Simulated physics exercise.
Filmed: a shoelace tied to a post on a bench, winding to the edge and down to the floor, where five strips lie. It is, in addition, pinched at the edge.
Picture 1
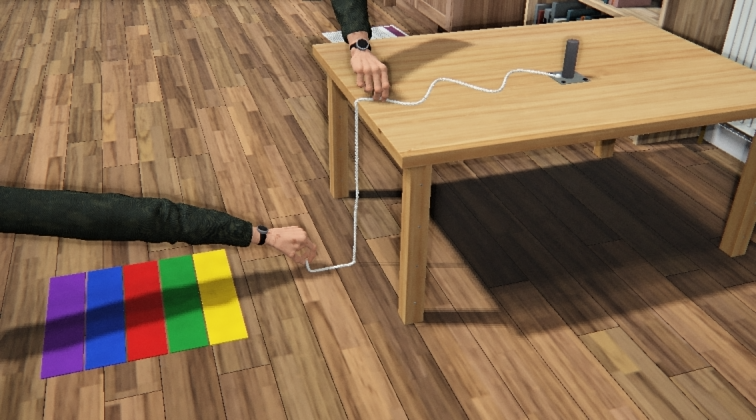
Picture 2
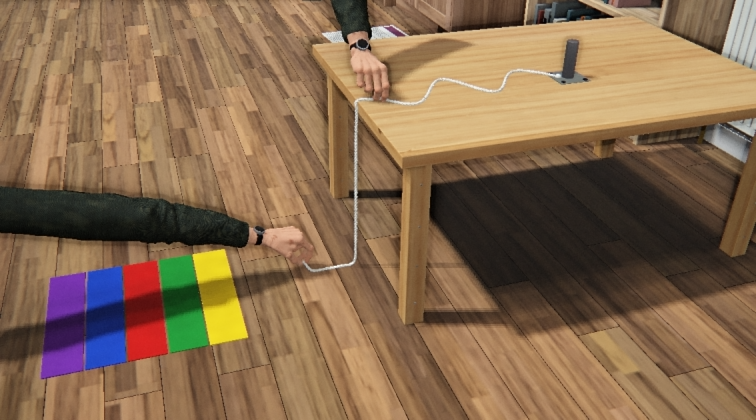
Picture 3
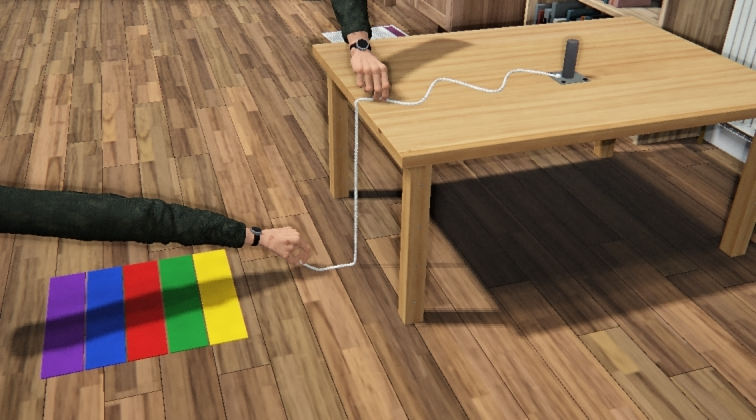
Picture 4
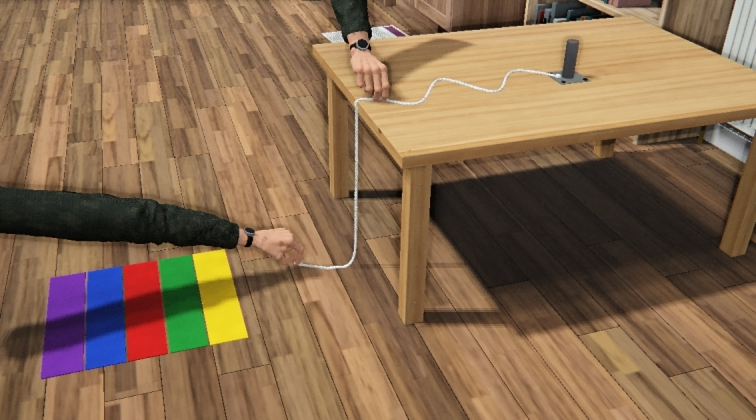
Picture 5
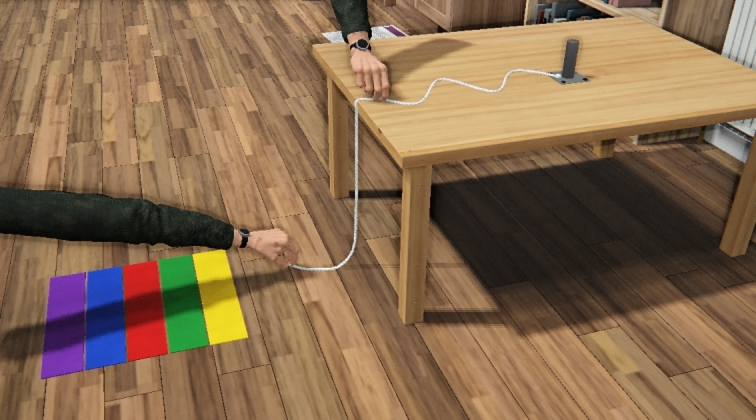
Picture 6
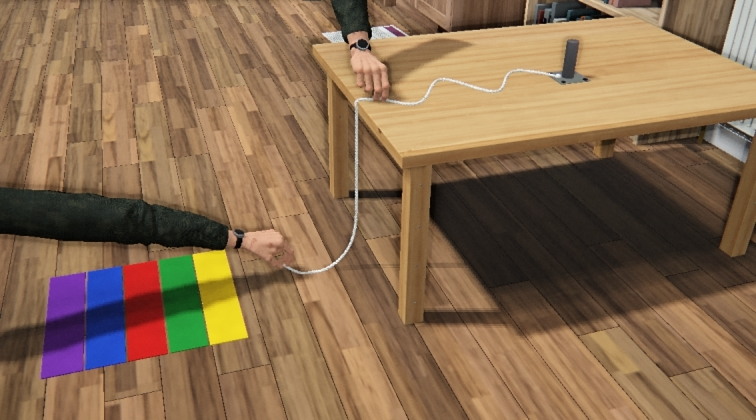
On the wooden floor, a hand draws a white cord's end slightly left toward coloured strips.
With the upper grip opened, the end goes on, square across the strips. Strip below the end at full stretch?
Purple.
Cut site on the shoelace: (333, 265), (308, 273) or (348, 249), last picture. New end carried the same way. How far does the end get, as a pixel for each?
I'd expect it near (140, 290) on the first try, near (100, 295) on the second and near (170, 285) on the third.
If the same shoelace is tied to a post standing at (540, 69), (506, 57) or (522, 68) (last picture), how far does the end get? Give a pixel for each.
Going by the last picture, roughly (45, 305), (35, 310) and (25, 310).
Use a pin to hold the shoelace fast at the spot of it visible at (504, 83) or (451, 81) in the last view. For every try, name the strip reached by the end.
Blue; red.
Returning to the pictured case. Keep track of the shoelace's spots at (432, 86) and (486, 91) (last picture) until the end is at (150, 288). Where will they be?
You'll find them at (377, 97) and (446, 88).
A little later, end near (150, 288); over red.
Next, end near (98, 297); over blue.
When it is tight, end near (65, 303); over purple. It gets as far as the purple strip.
